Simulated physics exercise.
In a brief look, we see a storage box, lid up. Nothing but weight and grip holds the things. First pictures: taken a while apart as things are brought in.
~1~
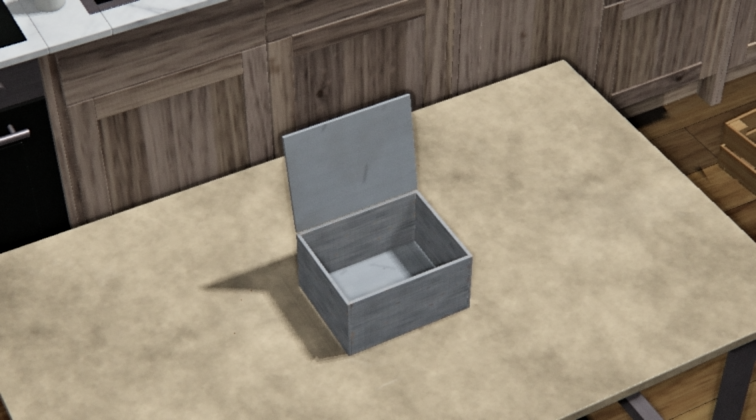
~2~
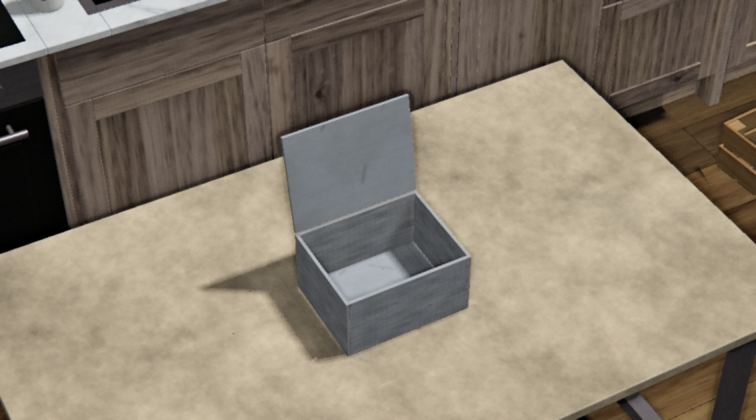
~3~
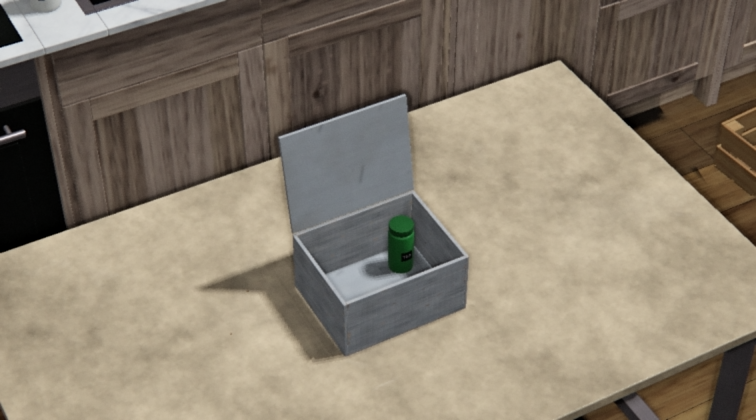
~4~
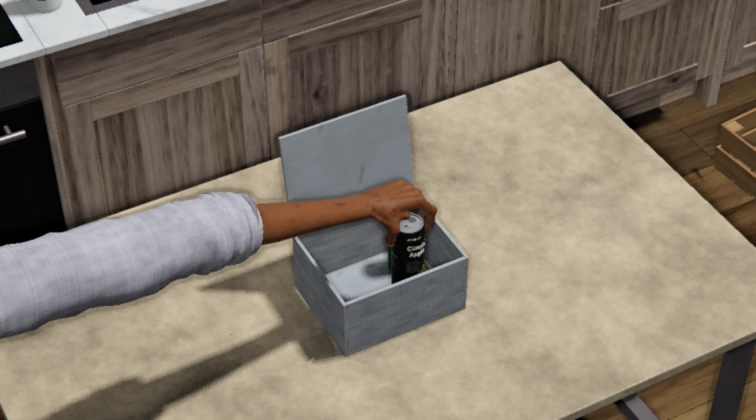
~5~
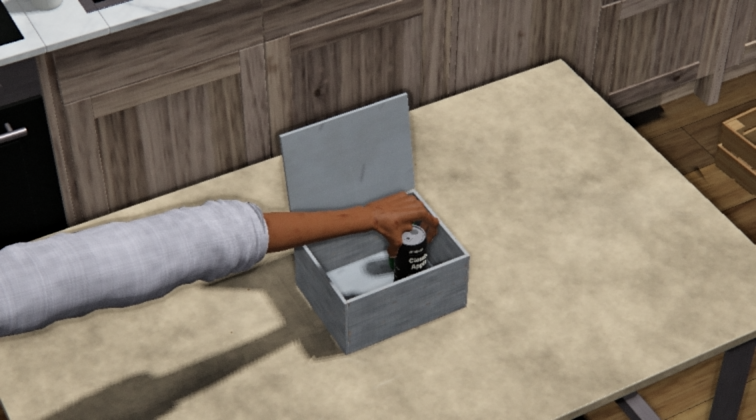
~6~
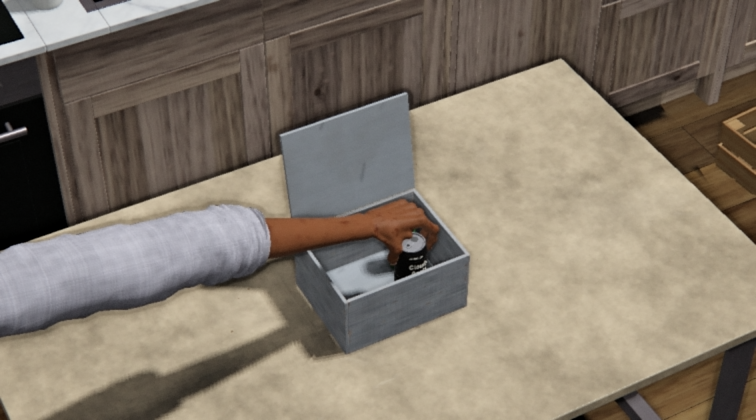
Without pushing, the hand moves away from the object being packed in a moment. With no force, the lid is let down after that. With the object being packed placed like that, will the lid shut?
Gap remains.
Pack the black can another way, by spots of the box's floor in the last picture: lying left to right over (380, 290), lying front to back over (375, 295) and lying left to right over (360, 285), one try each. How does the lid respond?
On the first go it comes down fully, on the second it comes down fully, and on the third it comes down fully.
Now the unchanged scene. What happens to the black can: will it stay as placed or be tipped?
Well, it stays just as set.
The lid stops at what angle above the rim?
Some 16°.
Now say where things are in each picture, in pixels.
In the first picture, the last thing is not in view yet.
In the second picture, the last thing is not in view yet.
In the third picture, the last thing is not in view yet; green shaker (401, 245).
In the fourth picture, coming down; black can (408, 256).
In the fifth picture, coming down.
In the sixth picture, in place under the hand.
Then, 1.30 s past the last view, lid 85° above the rim.
Then, 1.70 s past the last view, lid 48° above the rim.
Then, 1.90 s past the last view, lid 16° above the rim.
Then, 4.00 s past the last view, lid 17° above the rim.
Finally, lid 17° above the rim; both still in place. Final places as the last picture's camera would see them, black can near (410, 275).
